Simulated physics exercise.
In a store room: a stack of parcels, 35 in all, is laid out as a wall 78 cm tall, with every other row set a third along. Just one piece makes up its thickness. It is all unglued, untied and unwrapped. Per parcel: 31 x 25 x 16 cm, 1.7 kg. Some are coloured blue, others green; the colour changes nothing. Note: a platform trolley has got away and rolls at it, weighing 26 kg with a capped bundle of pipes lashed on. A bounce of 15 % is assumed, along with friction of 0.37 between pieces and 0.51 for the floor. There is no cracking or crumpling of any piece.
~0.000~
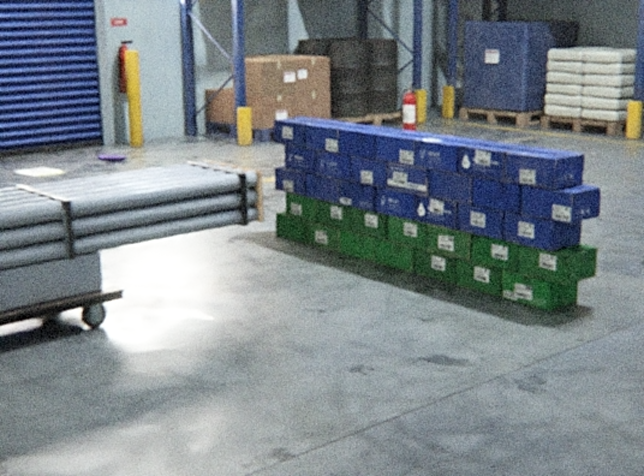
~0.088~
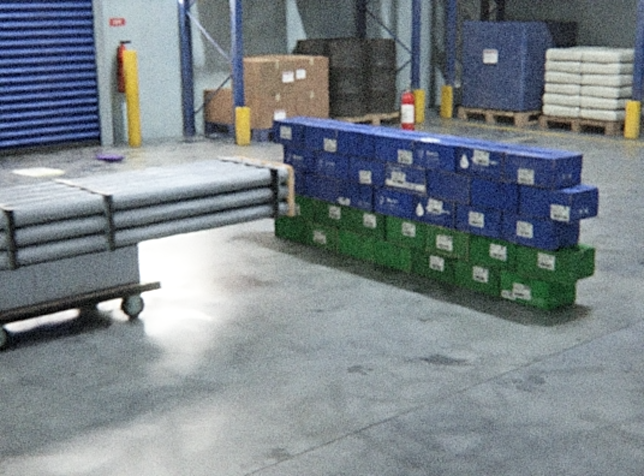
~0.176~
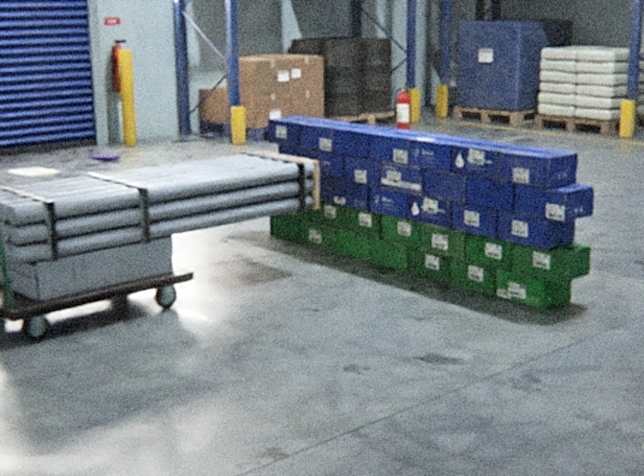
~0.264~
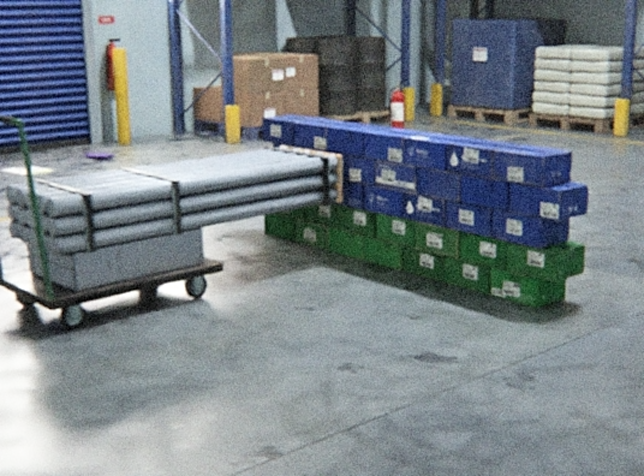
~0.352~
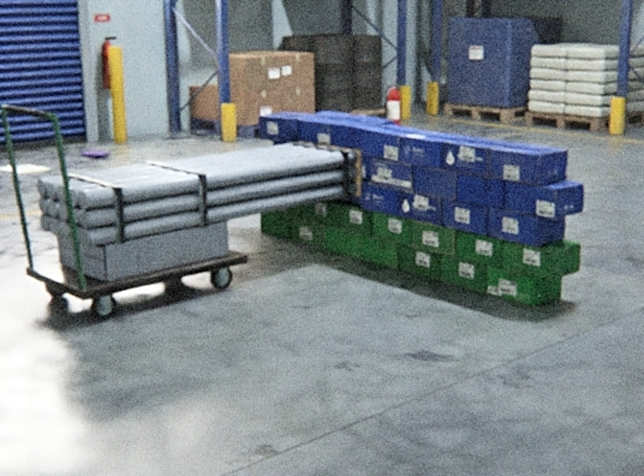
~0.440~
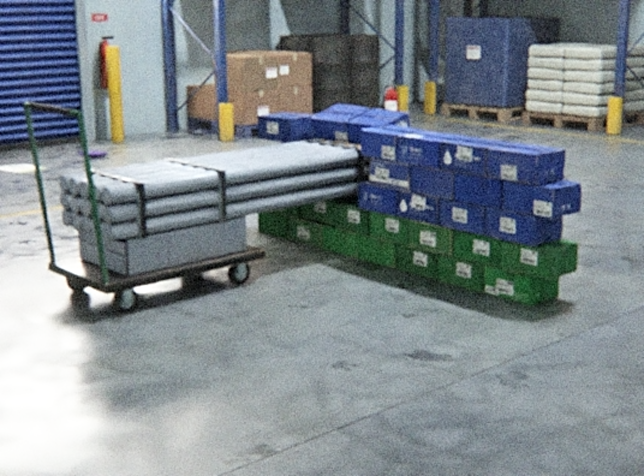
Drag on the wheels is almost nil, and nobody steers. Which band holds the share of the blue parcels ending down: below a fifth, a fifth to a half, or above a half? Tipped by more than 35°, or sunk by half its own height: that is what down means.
A fifth to a half.
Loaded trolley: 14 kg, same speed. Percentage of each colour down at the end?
The split would be green 0, then blue 40 per cent.
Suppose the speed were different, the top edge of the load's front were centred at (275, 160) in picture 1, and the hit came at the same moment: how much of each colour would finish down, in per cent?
Down at the end: Green 0 per cent, blue 40 per cent.
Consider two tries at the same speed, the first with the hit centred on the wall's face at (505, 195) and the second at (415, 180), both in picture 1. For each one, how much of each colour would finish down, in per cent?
First try then second: Green 0 and 0, blue 40 and 40 per cent.
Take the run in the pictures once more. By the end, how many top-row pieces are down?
From the top row, the count is 3.
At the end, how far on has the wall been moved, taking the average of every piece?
Mean shift: Around 25 cm.
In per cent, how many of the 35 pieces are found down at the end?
I'd put it at roughly 25 per cent of them.
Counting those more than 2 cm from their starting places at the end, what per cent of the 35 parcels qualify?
55 in a hundred.
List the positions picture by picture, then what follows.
In the first frame (pixels give the middle of a visible side; the camera pans a little), load (254, 188) 80 cm short of the wall; top blue parcel (529, 171); top green parcel (494, 253); none has stirred.
Load (285, 183) 58 cm short of the wall; top blue parcel (528, 171), in the second frame.
Load (311, 177) 35 cm short of the wall; top blue parcel (523, 170), in the third frame.
Load (334, 171) 13 cm short of the wall; top blue parcel (518, 168), in the fourth frame.
Load (354, 165) 6 cm into the wall's line; top blue parcel (514, 167); steepest lean 7°, the parcel at (313, 133); movement in 7 of them, in the fifth frame.
Load (369, 162) 20 cm into the wall's line; top blue parcel (511, 167); top green parcel (475, 249); steepest lean 17°, the parcel at (330, 131); movement in 9 of them, in the sixth frame.
After 0.56 s, load 38 cm past the wall's line, still rolling; 4 of the 21 blue parcels down (4 of 35 in all colours); top blue parcel unmoved.
After 0.82 s, load 77 cm past the wall's line, still rolling; 8 of the 21 blue parcels down (8 of 35 in all colours); top blue parcel unmoved.
After 1.14 s, load 1.05 m past the wall's line, still rolling; 8 of the 21 blue parcels down (8 of 35 in all colours); top blue parcel unmoved.
In the end (2.0 s), load 1.06 m past the wall's line, stopped; 8 of the 21 blue parcels down (8 of 35 in all colours); top blue parcel unmoved; top green parcel unmoved. That is 38 per cent. From the last view, middles, top blue parcel near (526, 164), top green parcel near (490, 245).
